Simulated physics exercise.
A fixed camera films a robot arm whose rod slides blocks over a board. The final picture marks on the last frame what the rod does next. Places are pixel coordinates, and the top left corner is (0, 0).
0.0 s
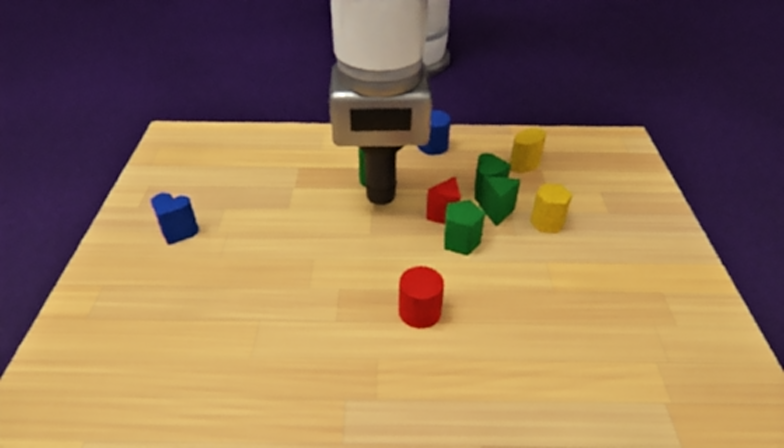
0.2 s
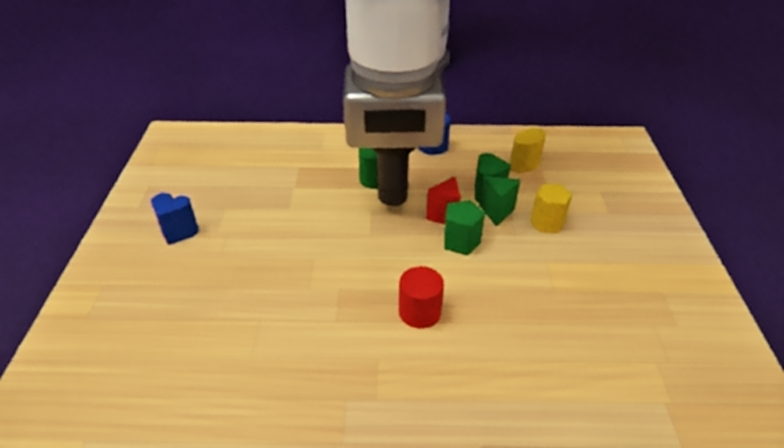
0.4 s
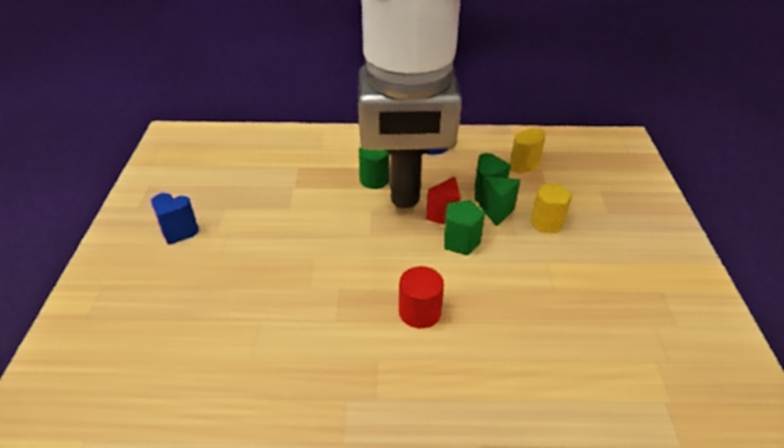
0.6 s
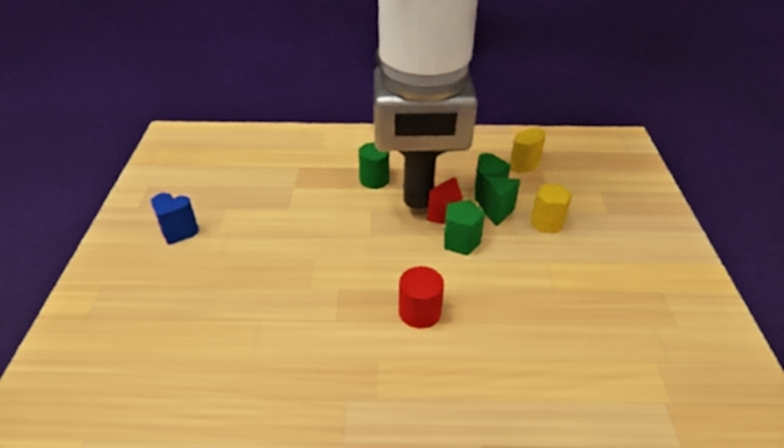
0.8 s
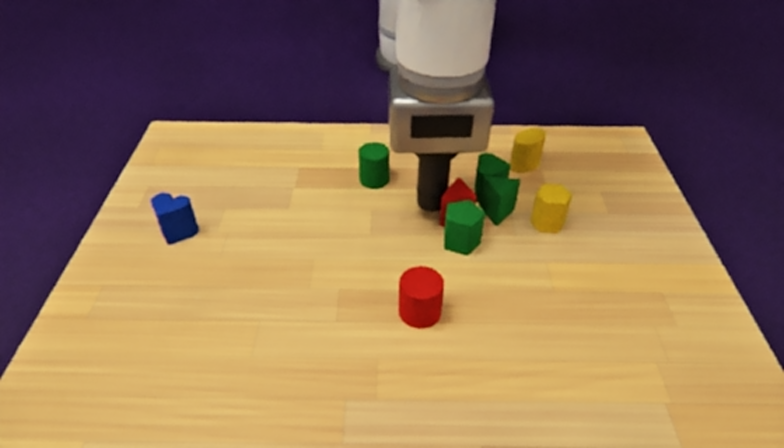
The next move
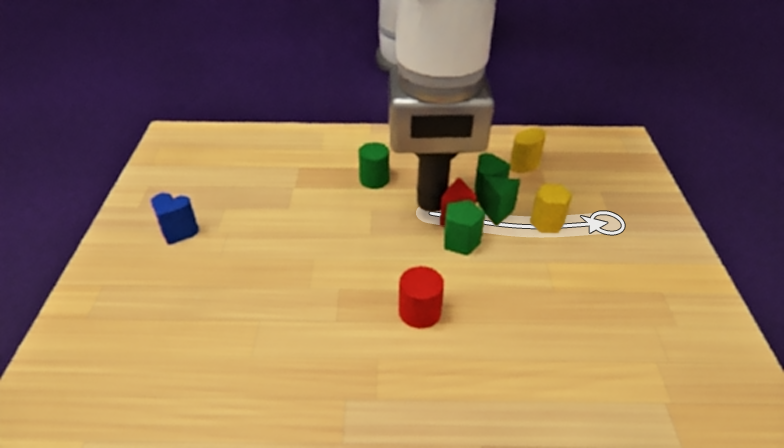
A robot arm's black rod slides right across the table and nudges a red block rightward.
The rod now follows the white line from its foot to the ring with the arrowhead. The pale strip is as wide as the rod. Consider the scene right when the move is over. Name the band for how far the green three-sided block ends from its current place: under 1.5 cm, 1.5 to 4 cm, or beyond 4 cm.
Overall it shifts between 1.5 and 4 cm.
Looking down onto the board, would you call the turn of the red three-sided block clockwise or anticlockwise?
From above, it looks like the red three-sided block goes clockwise.
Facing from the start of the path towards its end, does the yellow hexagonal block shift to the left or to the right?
It heads left.
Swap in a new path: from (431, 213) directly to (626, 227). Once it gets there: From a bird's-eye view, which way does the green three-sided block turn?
Verdict: Counterclockwise.
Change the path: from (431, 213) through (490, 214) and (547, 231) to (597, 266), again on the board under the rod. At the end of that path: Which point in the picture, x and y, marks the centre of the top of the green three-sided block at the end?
Top centre: (553, 180).
Path on the board, from (431, 213) by way of (520, 226) to (607, 223).
On the path given first. One third of the way, rod at (491, 213); red three-sided block at (522, 196), turned 35° anticlockwise; green three-sided block at (522, 181), turned 40° anticlockwise.
Two thirds of the way, rod at (552, 216); red three-sided block at (585, 205), turned 15° anticlockwise; green three-sided block at (527, 179), turned 60° anticlockwise; yellow hexagonal block at (594, 190), turned 75° anticlockwise.
At the end, rod at (611, 212); red three-sided block at (641, 207), turned 30° clockwise; green pentagonal block in place; green three-sided block at (527, 179), turned 60° anticlockwise; yellow hexagonal block at (631, 178), turned 140° anticlockwise.
